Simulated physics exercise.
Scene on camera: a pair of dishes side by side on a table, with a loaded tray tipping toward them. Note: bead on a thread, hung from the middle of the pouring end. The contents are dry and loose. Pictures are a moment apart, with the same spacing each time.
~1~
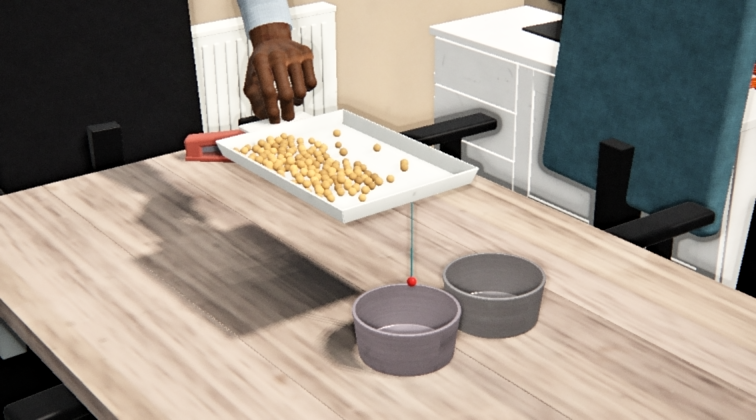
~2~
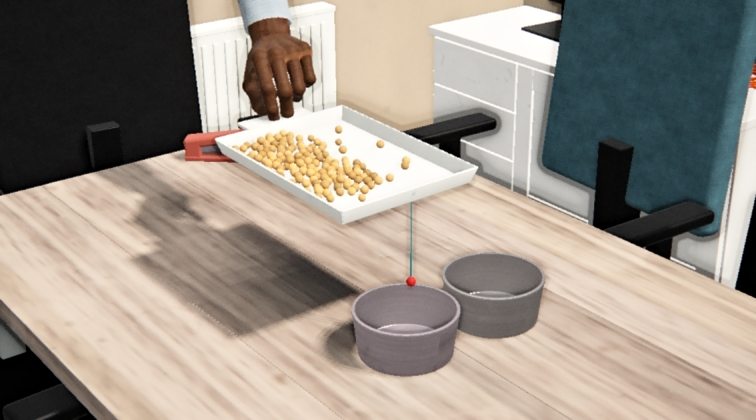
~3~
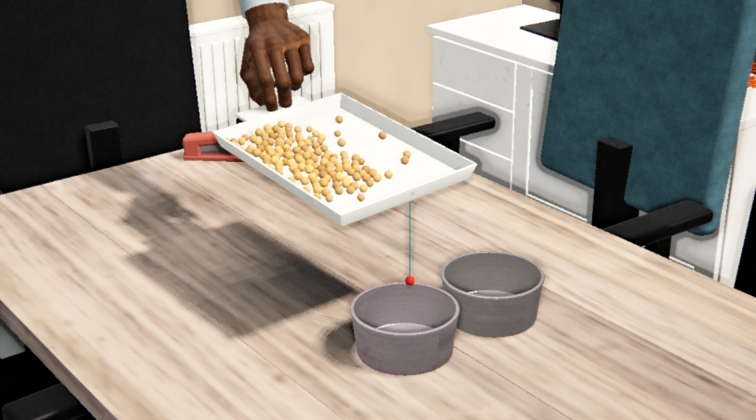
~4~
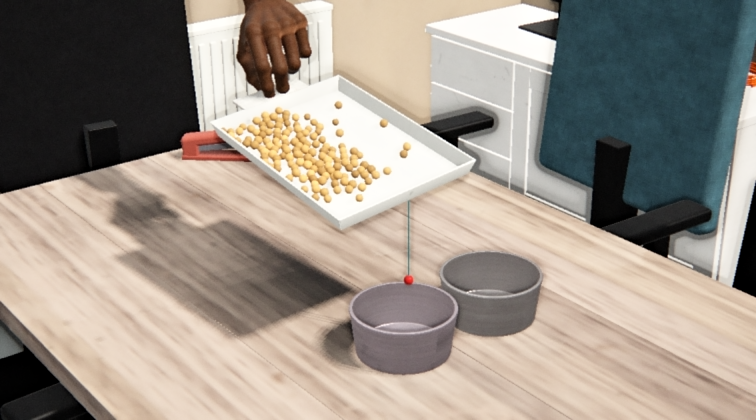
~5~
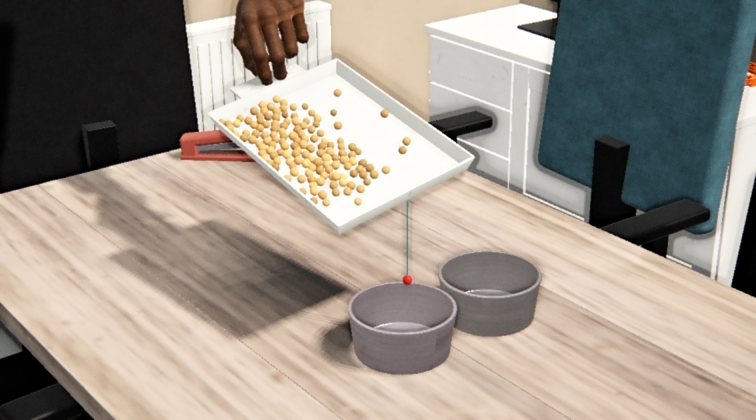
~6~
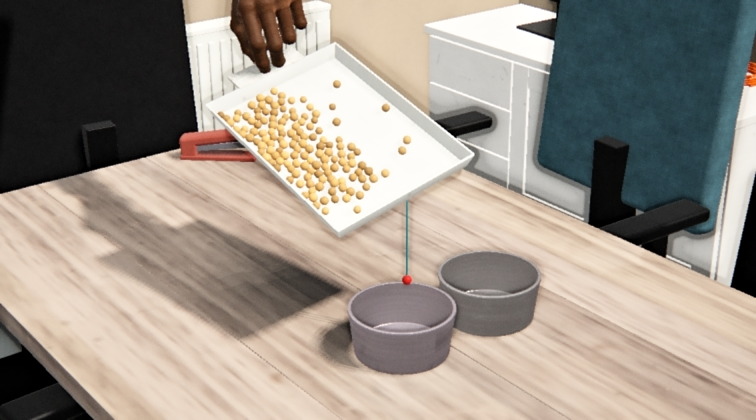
At the start, a hand is at the far end of a white tray of small round tan beads, held above a wooden table near two empty dishes. The tray then tilts steadily, its far side rising and its near left corner dipping, while the beads shift and spread slightly across it.
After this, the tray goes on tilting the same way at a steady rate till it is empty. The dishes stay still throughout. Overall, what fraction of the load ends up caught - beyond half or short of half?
Short of half.
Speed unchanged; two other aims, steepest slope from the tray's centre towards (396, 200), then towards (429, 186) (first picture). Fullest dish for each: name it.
One gives the leftmost dish and two gives the rightmost dish.
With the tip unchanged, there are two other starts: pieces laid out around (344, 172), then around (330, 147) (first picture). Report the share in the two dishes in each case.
First case around 30 %, second case around 20 %.
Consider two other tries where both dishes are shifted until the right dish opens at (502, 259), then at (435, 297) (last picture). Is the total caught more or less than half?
For the two tries in order: Not as much as half, exceeding half.
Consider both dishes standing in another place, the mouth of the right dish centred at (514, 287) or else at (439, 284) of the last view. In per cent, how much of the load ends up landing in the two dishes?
Roughly 10 per cent, and 90 per cent.
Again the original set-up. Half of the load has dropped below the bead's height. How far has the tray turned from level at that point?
It is at around 80 degrees.
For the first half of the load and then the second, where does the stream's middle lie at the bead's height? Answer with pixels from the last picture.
The opening part goes through (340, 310); what follows goes through (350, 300).
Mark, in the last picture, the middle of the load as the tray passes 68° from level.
Roughly (340, 238).
Soon after the last picture, tray tipped steeply; about two thirds on the tray; a stray few in the left dish; a small part outside both; about a quarter in the air.
A little later, tray tipped past a quarter turn; about a quarter in the left dish; most outside both; a stray few in the air.
Later still, tray tipped past a quarter turn; about a quarter in the left dish; most outside both.
By the end, tray tipped past a quarter turn; about a quarter in the left dish; none in the right dish; most outside both.
